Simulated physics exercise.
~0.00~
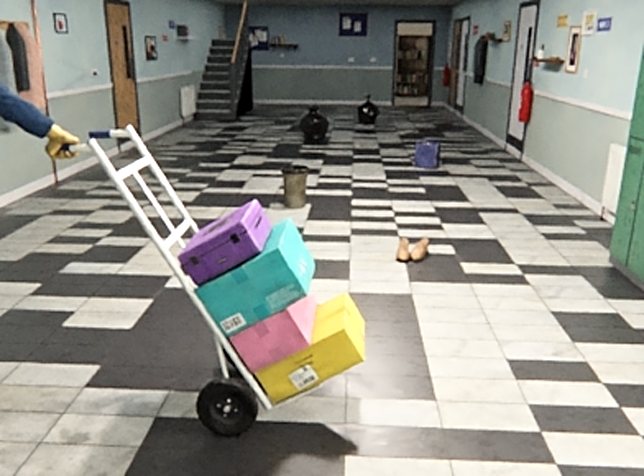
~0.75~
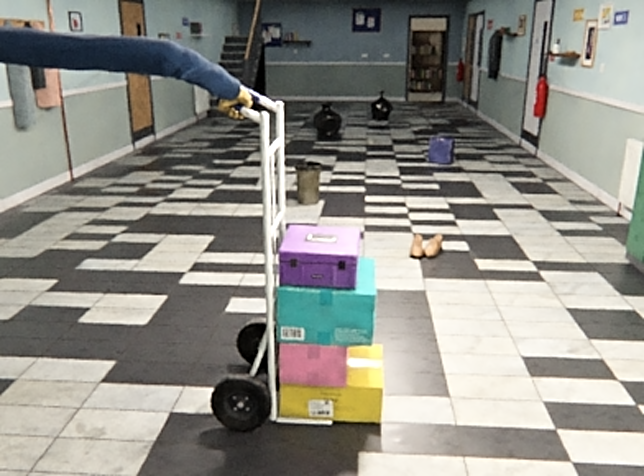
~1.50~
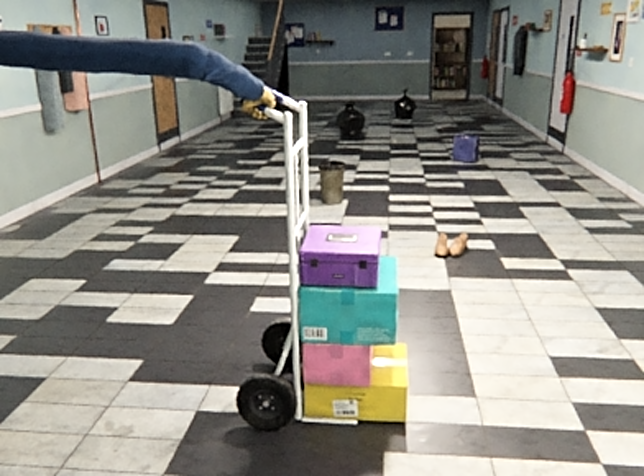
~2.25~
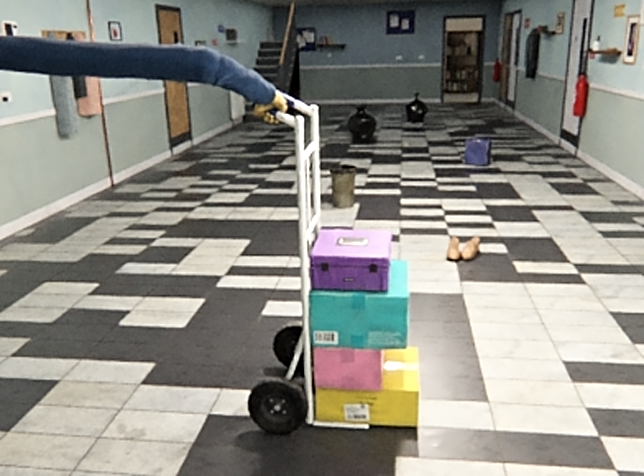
We see a gloved hand gripping a tilted white hand truck stacked with a yellow parcel, pink and turquoise boxes and a purple toolbox on a checkered floor. The arm swings the truck upright, and it ends standing still, held, with the stack upright.
